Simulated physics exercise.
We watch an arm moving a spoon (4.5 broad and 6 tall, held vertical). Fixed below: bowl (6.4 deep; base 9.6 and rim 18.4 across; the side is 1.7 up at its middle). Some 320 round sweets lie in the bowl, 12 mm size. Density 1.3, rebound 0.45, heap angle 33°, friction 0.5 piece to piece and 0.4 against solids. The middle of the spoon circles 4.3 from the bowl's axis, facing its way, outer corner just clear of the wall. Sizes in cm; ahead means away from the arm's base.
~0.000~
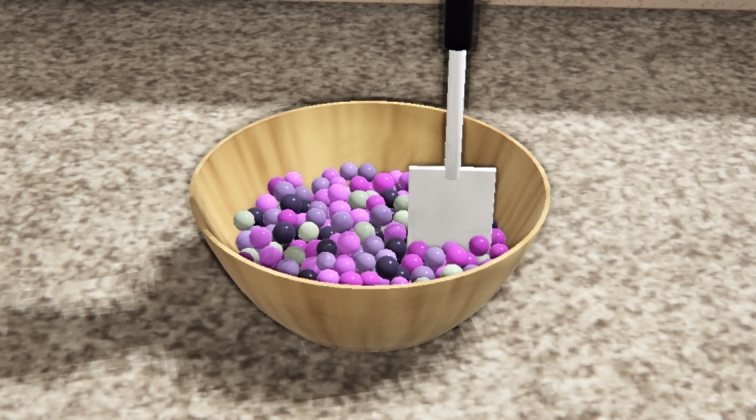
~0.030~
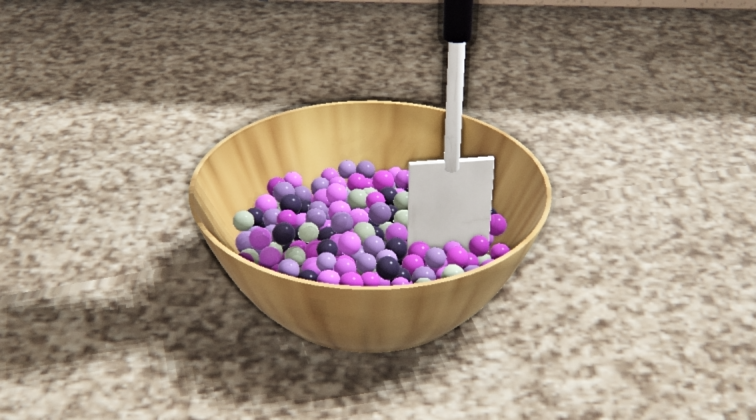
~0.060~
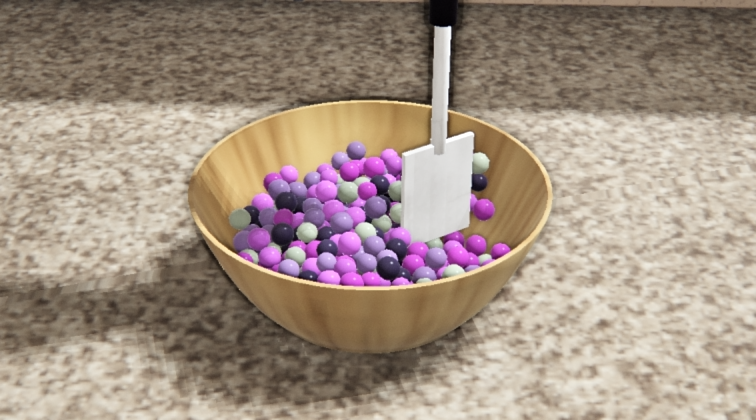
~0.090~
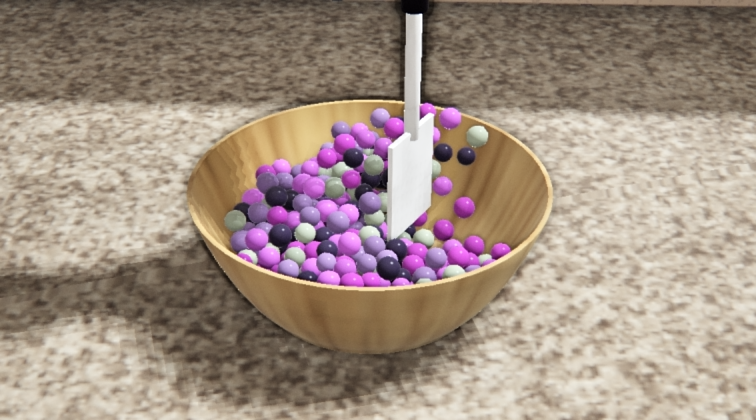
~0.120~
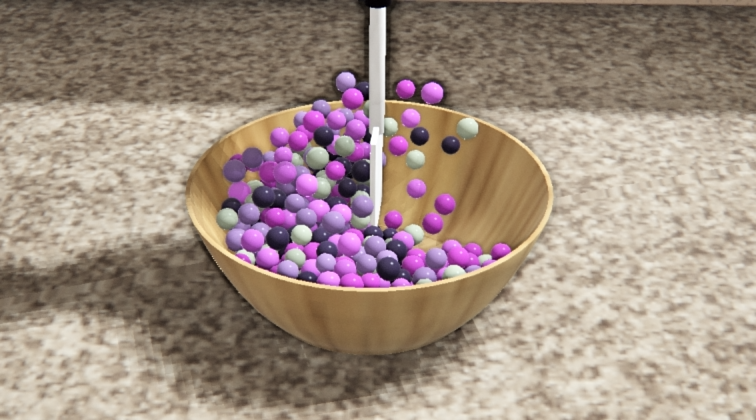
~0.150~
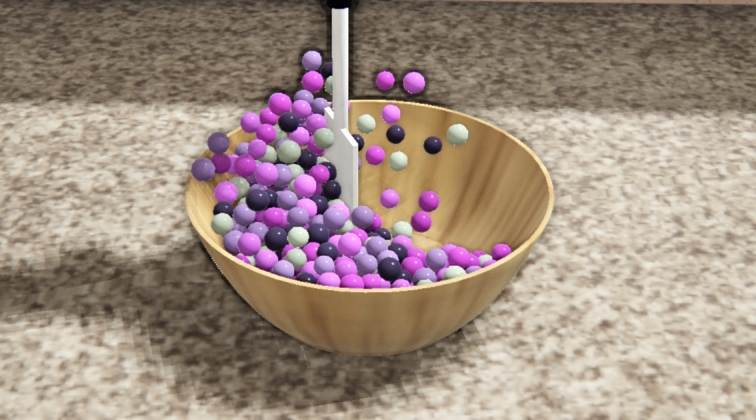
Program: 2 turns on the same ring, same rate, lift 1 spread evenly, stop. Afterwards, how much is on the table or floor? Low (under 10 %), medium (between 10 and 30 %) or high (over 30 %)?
Share on the table or floor: High (over 30 %).
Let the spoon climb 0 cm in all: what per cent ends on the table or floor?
About 50 per cent.
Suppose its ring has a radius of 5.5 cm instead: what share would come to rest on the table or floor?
Then about 15 per cent.
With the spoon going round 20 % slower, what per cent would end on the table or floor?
Then about 30 per cent.
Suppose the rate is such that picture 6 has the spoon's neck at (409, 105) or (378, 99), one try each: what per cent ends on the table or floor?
About 15 and 30 per cent.
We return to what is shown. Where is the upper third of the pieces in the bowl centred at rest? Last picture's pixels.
Around (407, 250).
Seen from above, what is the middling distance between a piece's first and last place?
Roughly 12 cm.
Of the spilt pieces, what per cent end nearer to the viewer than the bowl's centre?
About 60 per cent.
After 0.42 s, 348° round, highest piece 10 above the table; 238 in the bowl, 54 on the table or floor, 31 in flight or on the tool.
After 0.70 s, 225° round, highest piece 8 above the table; 198 in the bowl, 115 on the table or floor, 10 in flight or on the tool.
After 1.03 s, 0° round, highest piece 5 above the table; 189 in the bowl, 133 on the table or floor, 1 in flight or on the tool.
After 1.73 s, 0° round, highest piece 5 above the table; 189 in the bowl, 134 on the table or floor.
At rest, 189 in the bowl, 134 on the table or floor. That is 41 % on the table or floor.
